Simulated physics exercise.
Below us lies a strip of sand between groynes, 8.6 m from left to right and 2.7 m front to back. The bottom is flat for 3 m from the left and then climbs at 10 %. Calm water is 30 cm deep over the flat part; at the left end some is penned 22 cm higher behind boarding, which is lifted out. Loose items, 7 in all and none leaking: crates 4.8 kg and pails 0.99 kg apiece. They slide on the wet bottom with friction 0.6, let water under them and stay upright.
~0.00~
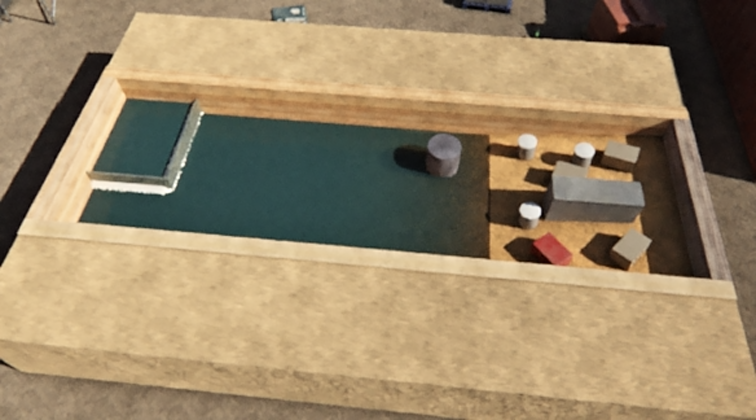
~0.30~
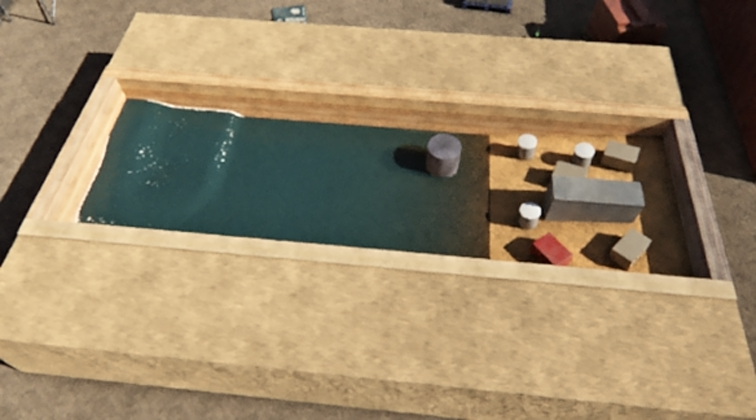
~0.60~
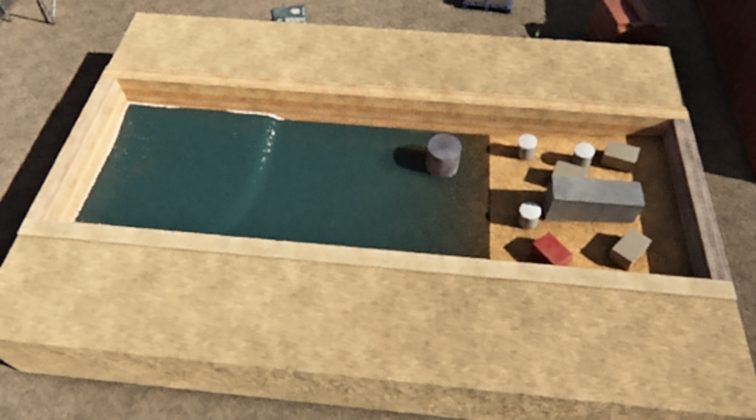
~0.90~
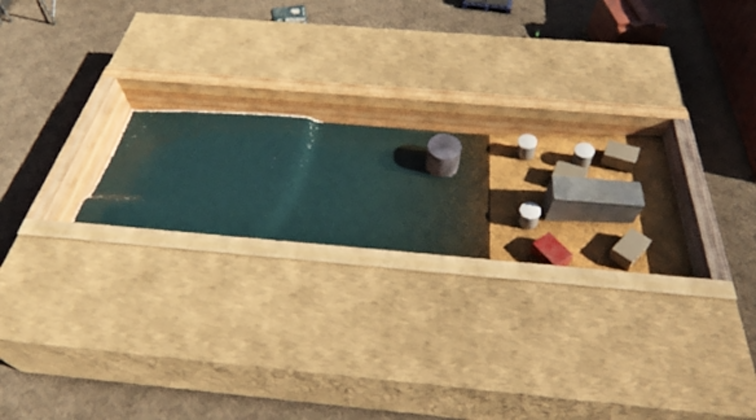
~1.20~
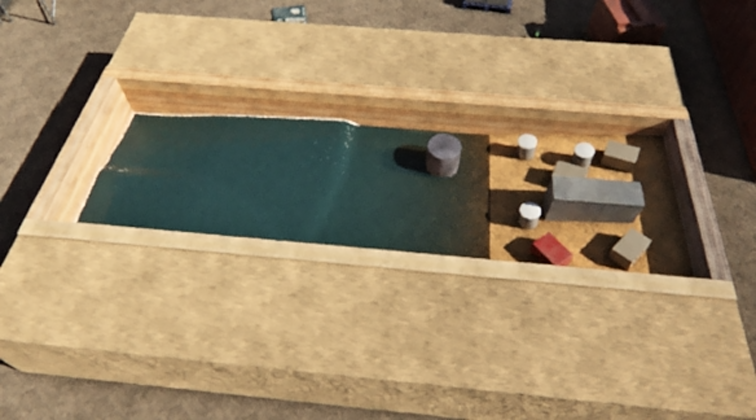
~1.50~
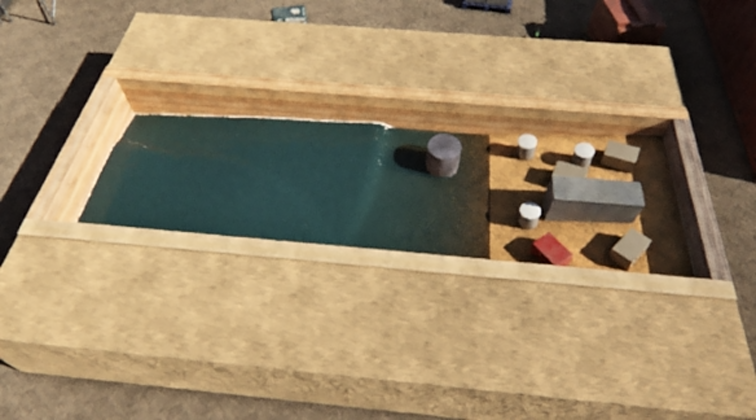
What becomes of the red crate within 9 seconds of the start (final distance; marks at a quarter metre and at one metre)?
Red crate slides a little.
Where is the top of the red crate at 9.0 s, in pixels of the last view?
At about (594, 243).
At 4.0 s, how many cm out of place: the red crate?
About 40 cm.
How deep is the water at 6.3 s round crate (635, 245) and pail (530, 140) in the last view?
About 1 and 5 cm.
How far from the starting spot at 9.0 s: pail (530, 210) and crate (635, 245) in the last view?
In turn: 200 cm, 0 cm.
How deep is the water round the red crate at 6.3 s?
Roughly 1 cm.
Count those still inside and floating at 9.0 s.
I count 2.
After 2.1 s the red crate is near (554, 249), 0.0 m from its start, aground; 0 afloat.
After 4.0 s the red crate is near (585, 246), 0.4 m from its start, aground; 2 afloat.
After 6.3 s the red crate is near (594, 243), 0.5 m from its start, aground; 2 afloat.
After 9.0 s the red crate is near (594, 243), 0.5 m from its start, aground; 2 afloat.
